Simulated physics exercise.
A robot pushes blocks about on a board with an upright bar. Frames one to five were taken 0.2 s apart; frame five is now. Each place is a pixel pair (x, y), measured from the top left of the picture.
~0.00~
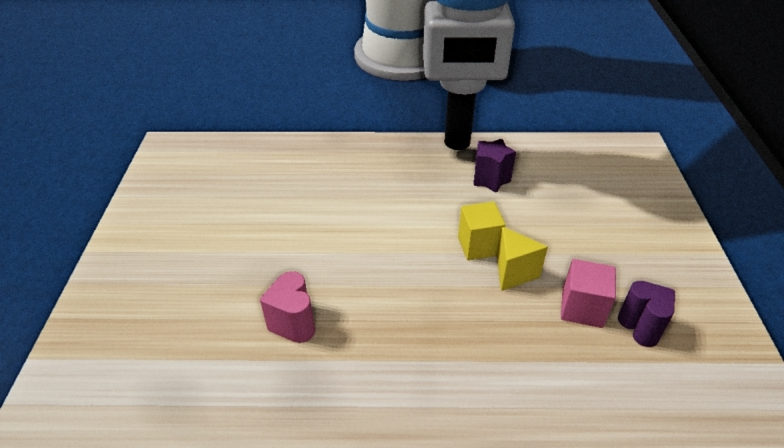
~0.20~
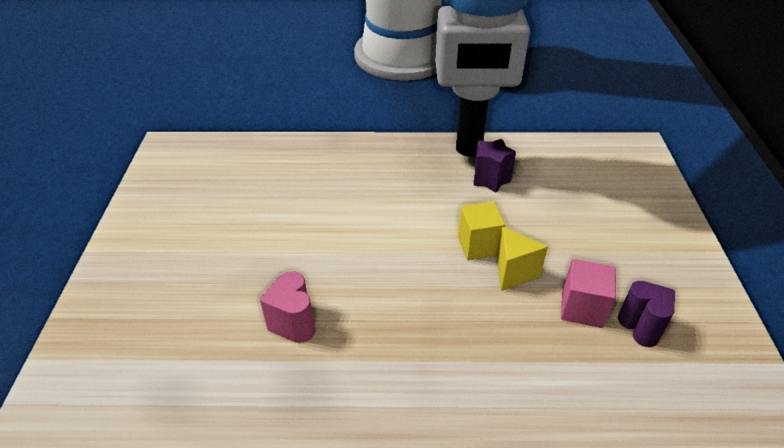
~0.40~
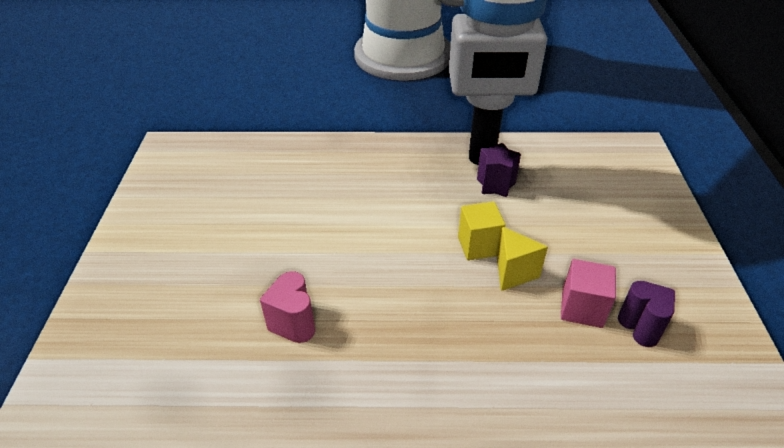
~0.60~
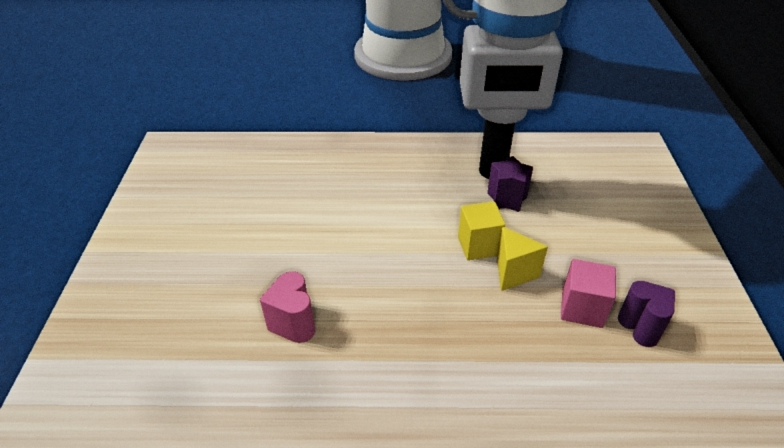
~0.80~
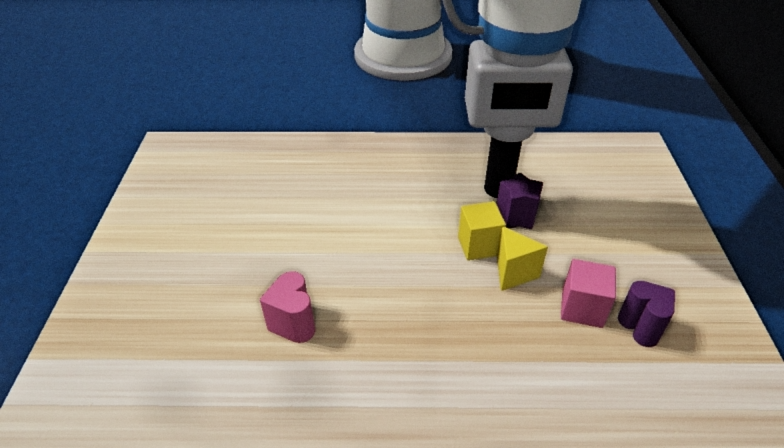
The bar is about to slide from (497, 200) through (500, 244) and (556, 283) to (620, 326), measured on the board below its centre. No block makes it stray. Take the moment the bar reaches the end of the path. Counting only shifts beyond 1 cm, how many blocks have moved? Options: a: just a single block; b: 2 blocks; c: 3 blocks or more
Letter c.
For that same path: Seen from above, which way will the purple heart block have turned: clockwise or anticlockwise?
It spins against the clock.
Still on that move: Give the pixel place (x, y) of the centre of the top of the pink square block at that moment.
The middle of its top is at (651, 332).
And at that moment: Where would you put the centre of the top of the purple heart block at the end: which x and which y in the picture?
Put as a pixel place, it's (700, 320).
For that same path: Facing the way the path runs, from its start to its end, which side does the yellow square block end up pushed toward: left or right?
Sideways shift: Right.
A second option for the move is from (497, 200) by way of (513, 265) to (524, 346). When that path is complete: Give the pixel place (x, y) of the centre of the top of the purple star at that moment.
It is going to be at (548, 214).
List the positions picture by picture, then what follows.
In the first frame, lower end of the bar at (457, 143), tops of blocks, yellow square block at (483, 215), purple star at (495, 149), pink square block at (594, 277), purple heart block at (656, 297).
In the second frame, bar at (469, 149), blocks as before.
In the third frame, bar at (482, 158), purple star at (501, 154).
In the fourth frame, bar at (493, 172), purple star at (513, 168).
In the fifth frame, bar at (498, 190), yellow square block at (483, 215), purple star at (523, 186), pink square block at (594, 277), purple heart block at (656, 297).
On the path given first. One third of the way, bar at (503, 234); yellow square block at (480, 229), turned 45° clockwise; purple star at (533, 203), turned 85° anticlockwise.
Two thirds of the way, bar at (559, 272); yellow square block at (482, 231), turned 55° clockwise; purple star at (538, 205), turned 110° anticlockwise; pink square block at (599, 282).
At the end, bar at (625, 315); yellow square block at (482, 231), turned 55° clockwise; purple star at (538, 205), turned 110° anticlockwise; pink square block at (651, 332), turned 50° clockwise; purple heart block at (700, 320), turned 60° anticlockwise.
